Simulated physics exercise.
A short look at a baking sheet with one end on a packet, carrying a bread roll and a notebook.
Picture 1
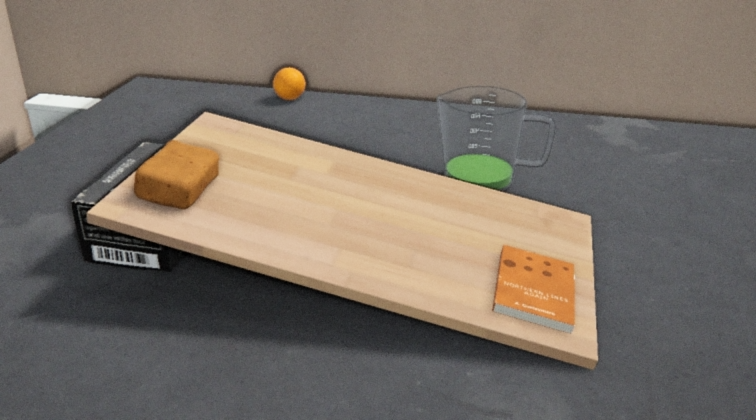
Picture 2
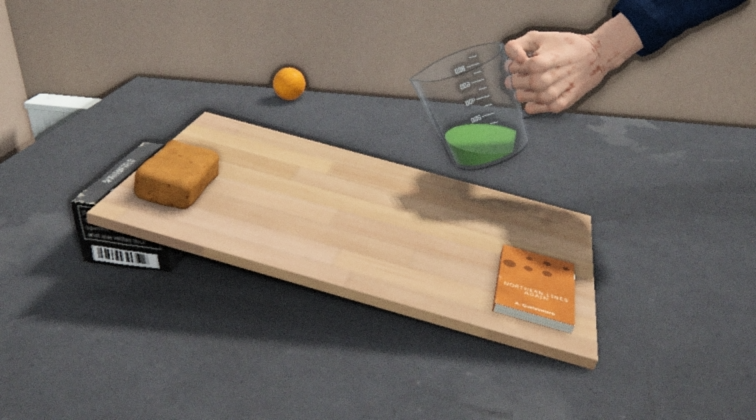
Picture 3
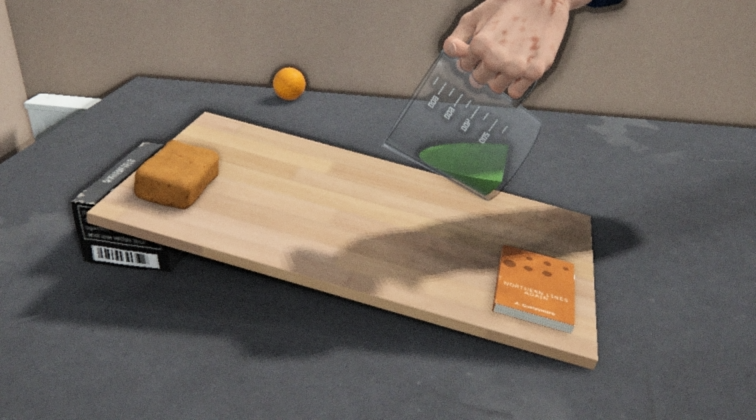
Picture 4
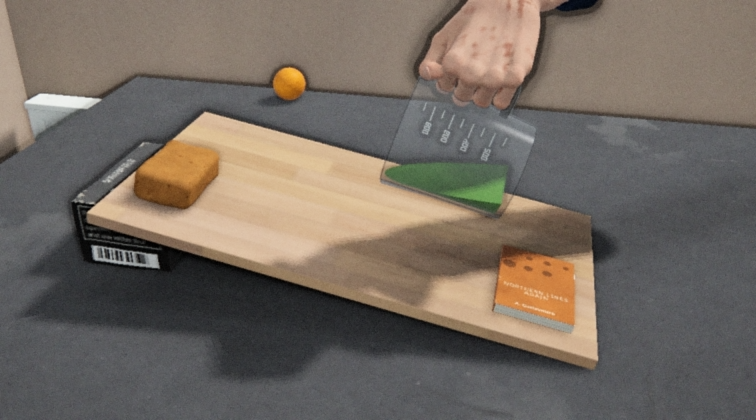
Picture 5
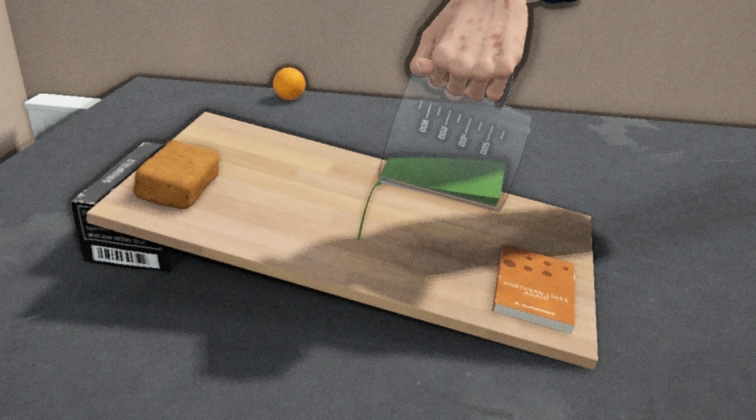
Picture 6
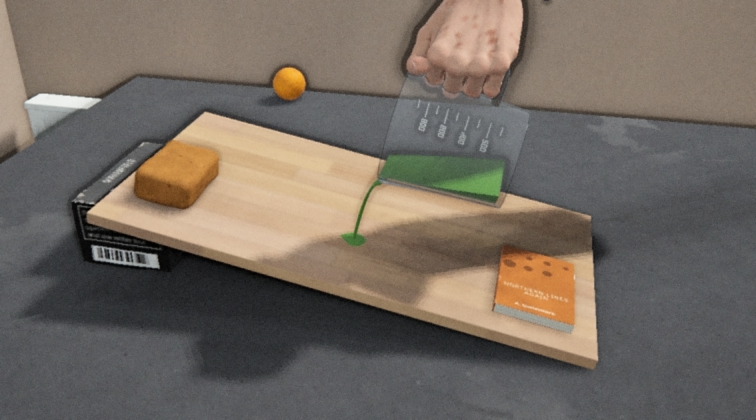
To begin with, a bread roll and an orange notebook rest on a wooden board sloping down to the right, beside a jug of green liquid. A hand lifts the jug over the board and tips it steeply left, then a thin green stream pours onto the wood, forming a small spot.
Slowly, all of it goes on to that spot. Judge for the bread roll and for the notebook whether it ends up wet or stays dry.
Bread roll - dry, notebook - wet.
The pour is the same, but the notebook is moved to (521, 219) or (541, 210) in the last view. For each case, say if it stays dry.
Try one: It stays clear. Try two: It stays clear.
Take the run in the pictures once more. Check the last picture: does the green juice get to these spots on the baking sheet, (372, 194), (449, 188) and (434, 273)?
First clear of it, second untouched, third in the puddle.
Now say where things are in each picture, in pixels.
The baking sheet slopes down to the right; measuring jug (482, 139) nearly empty; bread roll (178, 174); notebook (535, 286), in the first picture.
Measuring jug (475, 106) tipped 25° with all of its load; bread roll (178, 174), in the second picture.
Measuring jug (461, 127) tipped 60° with all of its load; notebook (535, 286), in the third picture.
The baking sheet slopes down to the right; measuring jug (456, 149) tipped 70° with all of its load; bread roll (178, 174), in the fourth picture.
The first of it lands; measuring jug (452, 144) tipped 75° with all of its load; notebook (535, 286), in the fifth picture.
The first of it lands; measuring jug (451, 142) tipped 80° with nearly all of its load; bread roll (178, 174); notebook (535, 286), in the sixth picture.
Next, it runs down to the right; the bread roll is clear of it; the notebook is clear of it.
After that, it runs down to the right and off the end; the bread roll is clear of it; the notebook is in it.
Finally, it runs down to the right and off the end; the bread roll is clear of it; the notebook is in it.
